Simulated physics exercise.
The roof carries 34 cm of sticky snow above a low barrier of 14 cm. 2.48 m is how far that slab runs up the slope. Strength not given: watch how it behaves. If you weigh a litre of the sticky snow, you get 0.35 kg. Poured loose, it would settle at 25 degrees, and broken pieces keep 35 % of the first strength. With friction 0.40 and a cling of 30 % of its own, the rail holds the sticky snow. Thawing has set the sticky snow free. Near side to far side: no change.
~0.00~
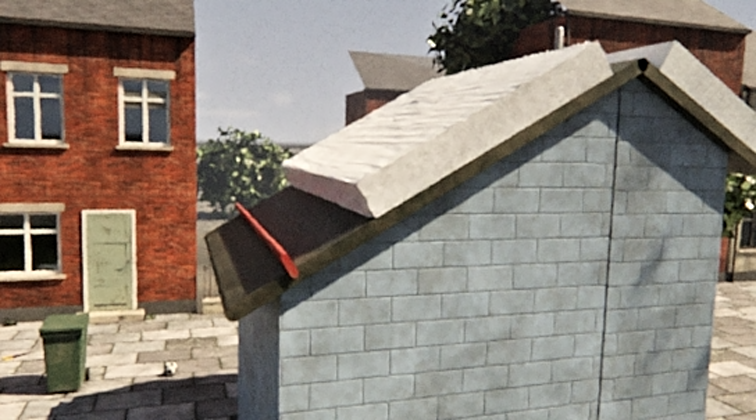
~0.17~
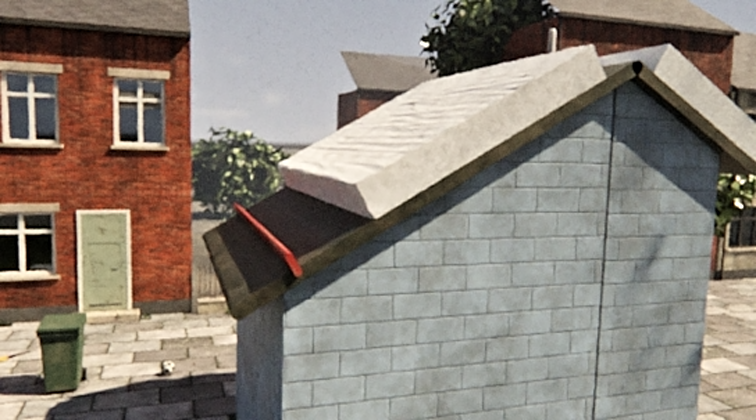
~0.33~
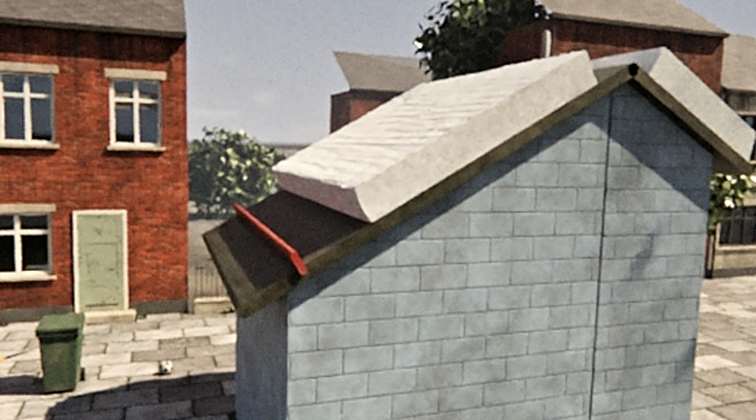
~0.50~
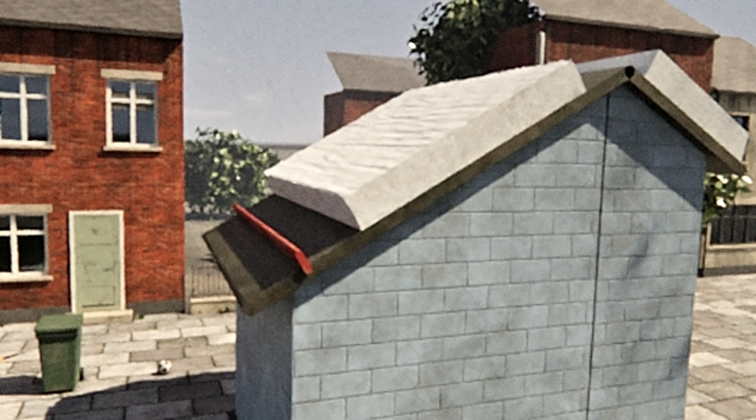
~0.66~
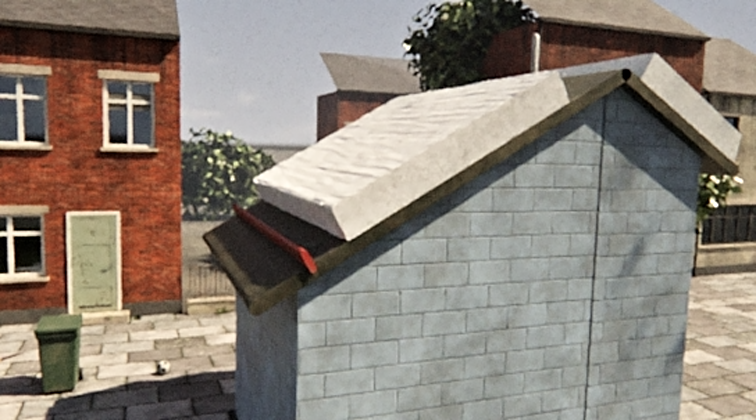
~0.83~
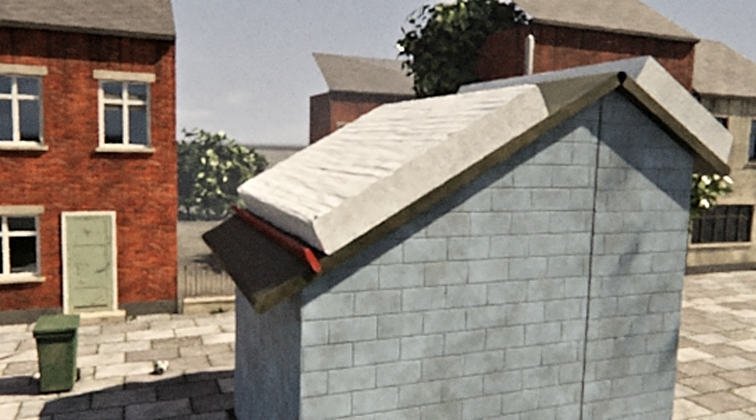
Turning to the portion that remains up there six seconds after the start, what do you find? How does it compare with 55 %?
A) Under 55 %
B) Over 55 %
B, over 55 %.
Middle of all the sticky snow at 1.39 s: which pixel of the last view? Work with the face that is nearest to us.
The spot is somewhere around (365, 208).
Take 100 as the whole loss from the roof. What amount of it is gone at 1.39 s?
Around 10 per cent.
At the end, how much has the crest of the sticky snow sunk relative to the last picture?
Around 0.6 m.
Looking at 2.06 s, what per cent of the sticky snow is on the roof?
Reading: Around 75 %.
After 1.39 s, 96 % of the snow is on the roof.
After 2.06 s, 74 % of the snow is on the roof.
After 2.73 s, 66 % of the snow is on the roof.
After 3.40 s, 65 % of the snow is on the roof.
After 6.00 s, at the end, 65 % of the snow is on the roof.
